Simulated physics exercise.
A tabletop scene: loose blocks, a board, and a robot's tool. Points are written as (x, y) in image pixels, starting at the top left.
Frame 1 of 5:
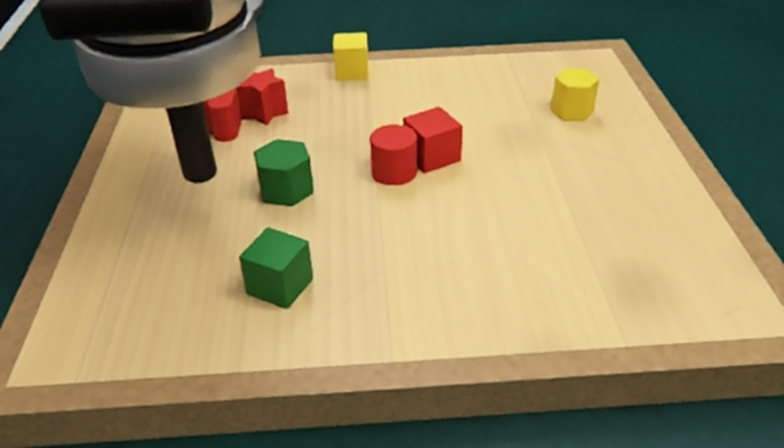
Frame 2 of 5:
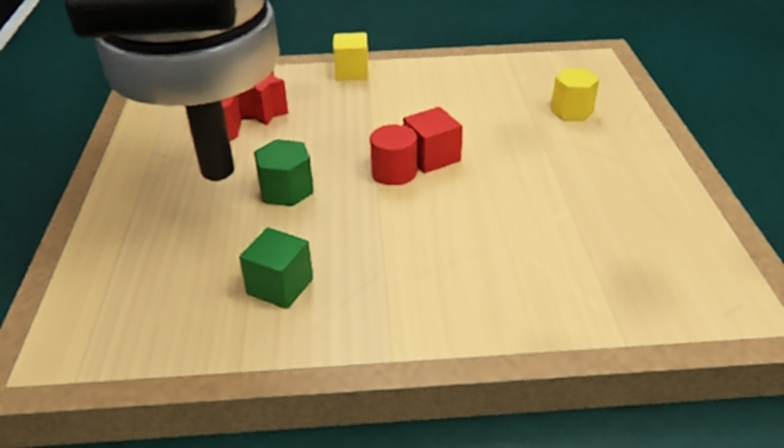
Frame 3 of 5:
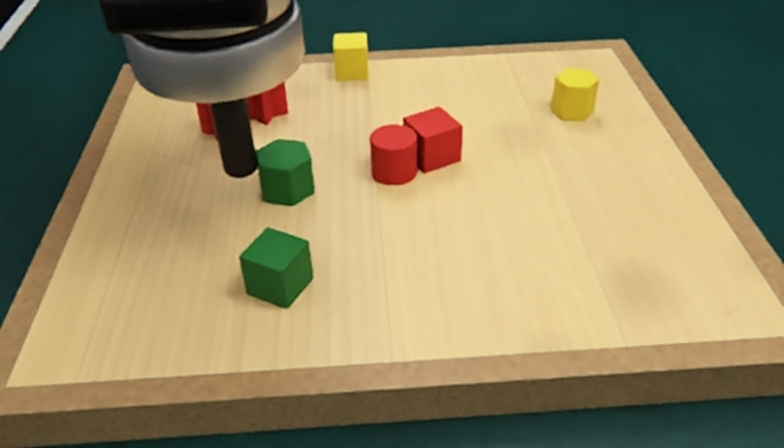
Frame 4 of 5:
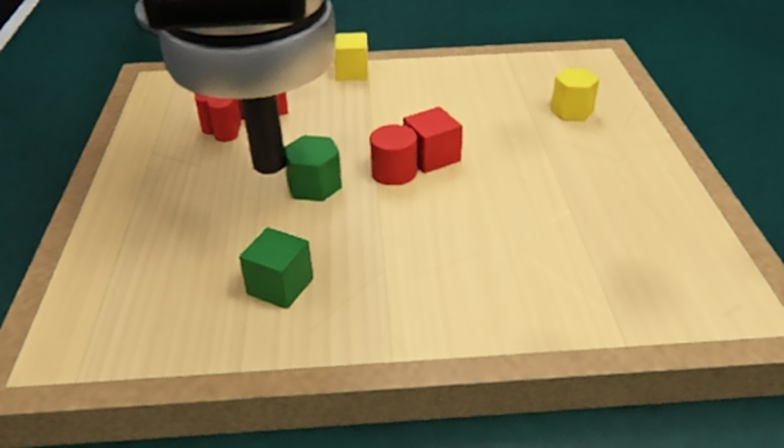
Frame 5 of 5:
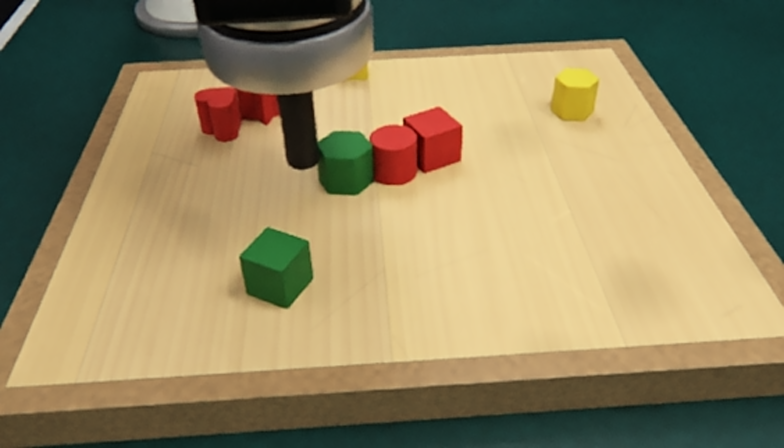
A robot's dark rod-shaped tool under a silvery collar hangs over the left of a wood-rimmed pale board, seen from above at an angle by a still camera. Red blocks sit at upper left and centre, yellow ones at the back and upper right, green ones left of centre. The tool slides right, meets the green six-sided block and pushes it beside the red round block.
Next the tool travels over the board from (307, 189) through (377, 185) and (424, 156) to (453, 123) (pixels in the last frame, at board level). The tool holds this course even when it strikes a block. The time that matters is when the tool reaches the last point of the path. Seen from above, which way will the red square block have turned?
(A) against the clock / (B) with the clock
My answer is option A.
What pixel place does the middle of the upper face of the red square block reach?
Around pixel (485, 101).
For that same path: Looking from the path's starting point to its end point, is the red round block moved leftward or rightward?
Well, taking the path from its start to its end as straight ahead, the red round block moves to the right.
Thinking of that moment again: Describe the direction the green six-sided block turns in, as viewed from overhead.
It is turned clockwise.
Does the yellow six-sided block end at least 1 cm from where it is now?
I expect not.
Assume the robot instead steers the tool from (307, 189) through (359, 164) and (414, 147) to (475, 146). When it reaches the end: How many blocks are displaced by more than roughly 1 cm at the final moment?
The count is three or more.
The first path, step by step. One third of the way, tool at (376, 158); green six-sided block at (418, 144), turned 20° clockwise; red round block at (466, 133); red square block at (466, 109), turned 60° anticlockwise.
Two thirds of the way, tool at (424, 129); green six-sided block at (459, 135), turned 65° clockwise; red round block at (511, 132); red square block at (467, 108), turned 60° anticlockwise.
At the end, tool at (454, 98); green six-sided block at (459, 135), turned 65° clockwise; red round block at (511, 132); red square block at (485, 101), turned 35° anticlockwise; yellow six-sided block still.
